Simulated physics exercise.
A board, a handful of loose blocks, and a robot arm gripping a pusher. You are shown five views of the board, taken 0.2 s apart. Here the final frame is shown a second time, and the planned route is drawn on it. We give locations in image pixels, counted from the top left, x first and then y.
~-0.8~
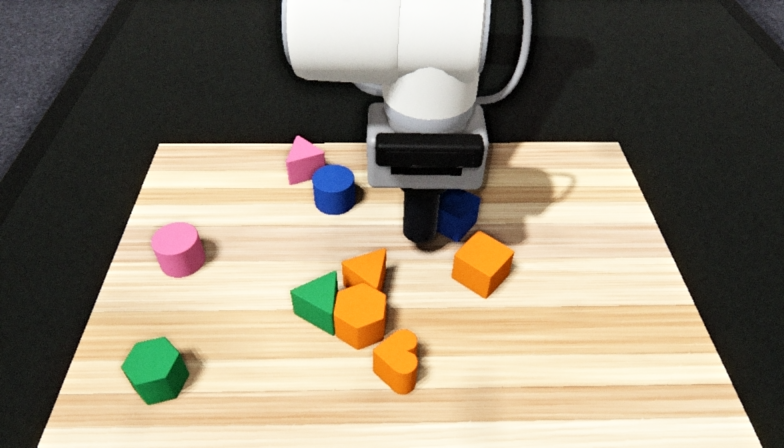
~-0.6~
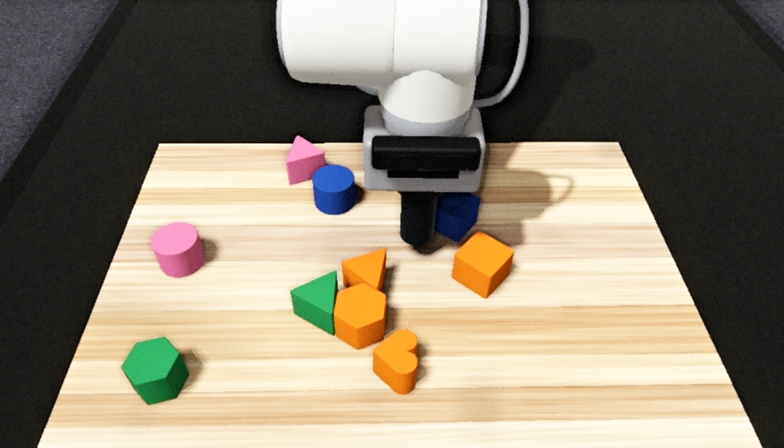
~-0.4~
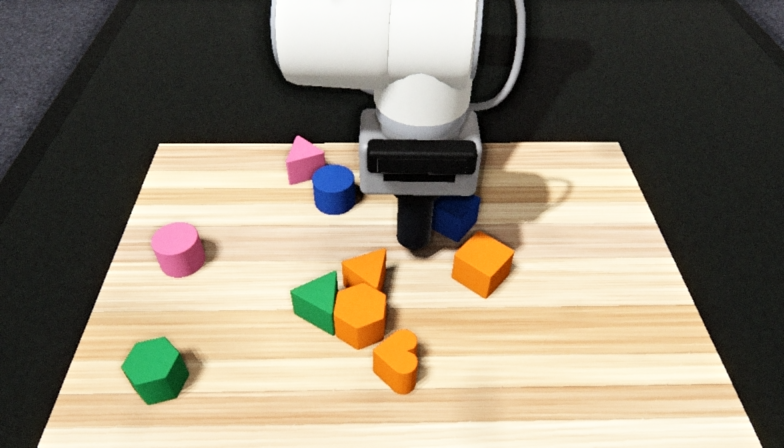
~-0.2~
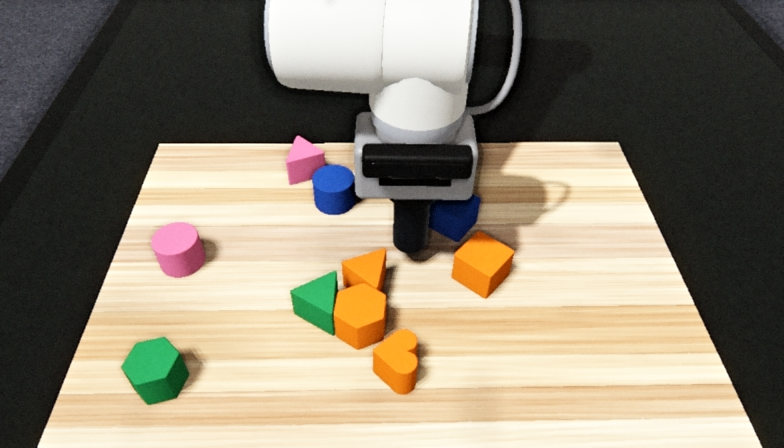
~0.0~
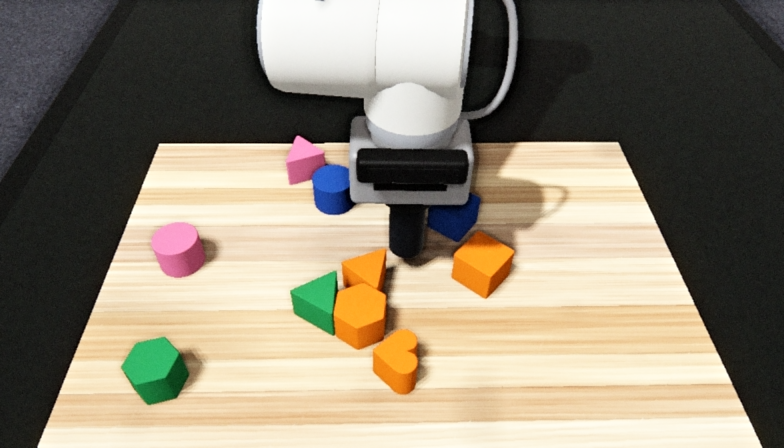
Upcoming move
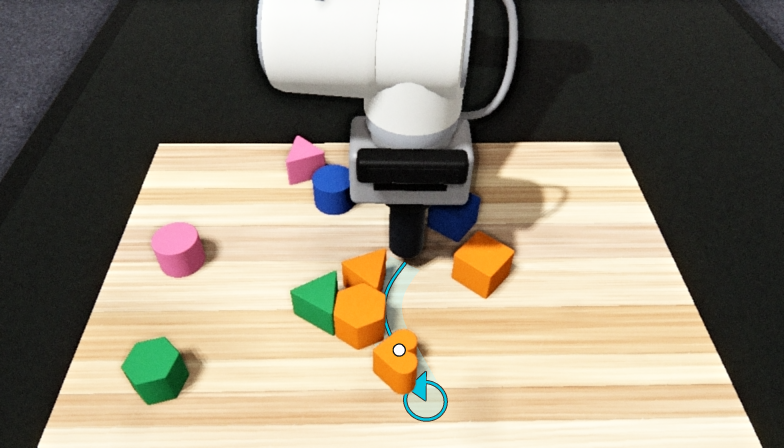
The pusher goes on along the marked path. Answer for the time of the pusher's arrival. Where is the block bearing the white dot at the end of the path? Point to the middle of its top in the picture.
The centre of its top will be at (412, 415).
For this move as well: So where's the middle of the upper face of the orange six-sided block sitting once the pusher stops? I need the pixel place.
That would be at about pixel (349, 326).
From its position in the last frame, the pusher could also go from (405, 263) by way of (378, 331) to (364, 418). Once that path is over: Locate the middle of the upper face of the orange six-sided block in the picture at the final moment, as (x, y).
Located at (320, 353).
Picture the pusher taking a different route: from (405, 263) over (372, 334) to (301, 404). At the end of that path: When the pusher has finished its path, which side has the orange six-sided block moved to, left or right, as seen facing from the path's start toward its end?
My prediction: Rightwards.
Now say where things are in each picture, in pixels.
Pusher tip at (419, 231); block tops, green triangle at (319, 291); orange six-sided block at (360, 304); orange triangle at (368, 265); orange heart-shaped block at (399, 350), in the first picture.
Pusher at (416, 234); blocks unchanged, in the second picture.
Pusher at (413, 237); blocks unchanged, in the third picture.
Pusher at (410, 241); blocks unchanged, in the fourth picture.
Pusher at (406, 246); green triangle at (319, 291); orange six-sided block at (360, 304); orange triangle at (368, 265); orange heart-shaped block at (399, 350), in the fifth picture.
Path on the board, from (405, 263) over (384, 302) and (398, 349) to (425, 400); the dot is on the orange heart-shaped block.
On the path given first. One third of the way, pusher at (384, 286); green triangle at (314, 293); orange six-sided block at (355, 307); orange triangle at (351, 266), turned 10° anticlockwise.
Two thirds of the way, pusher at (399, 333); green triangle at (313, 294); orange six-sided block at (349, 326), turned 35° clockwise; orange triangle at (351, 266); orange heart-shaped block at (404, 364), turned 15° clockwise.
At the end, pusher at (427, 385); green triangle at (313, 294); orange six-sided block at (349, 326), turned 35° clockwise; orange triangle at (351, 266); orange heart-shaped block at (412, 415), turned 75° clockwise.
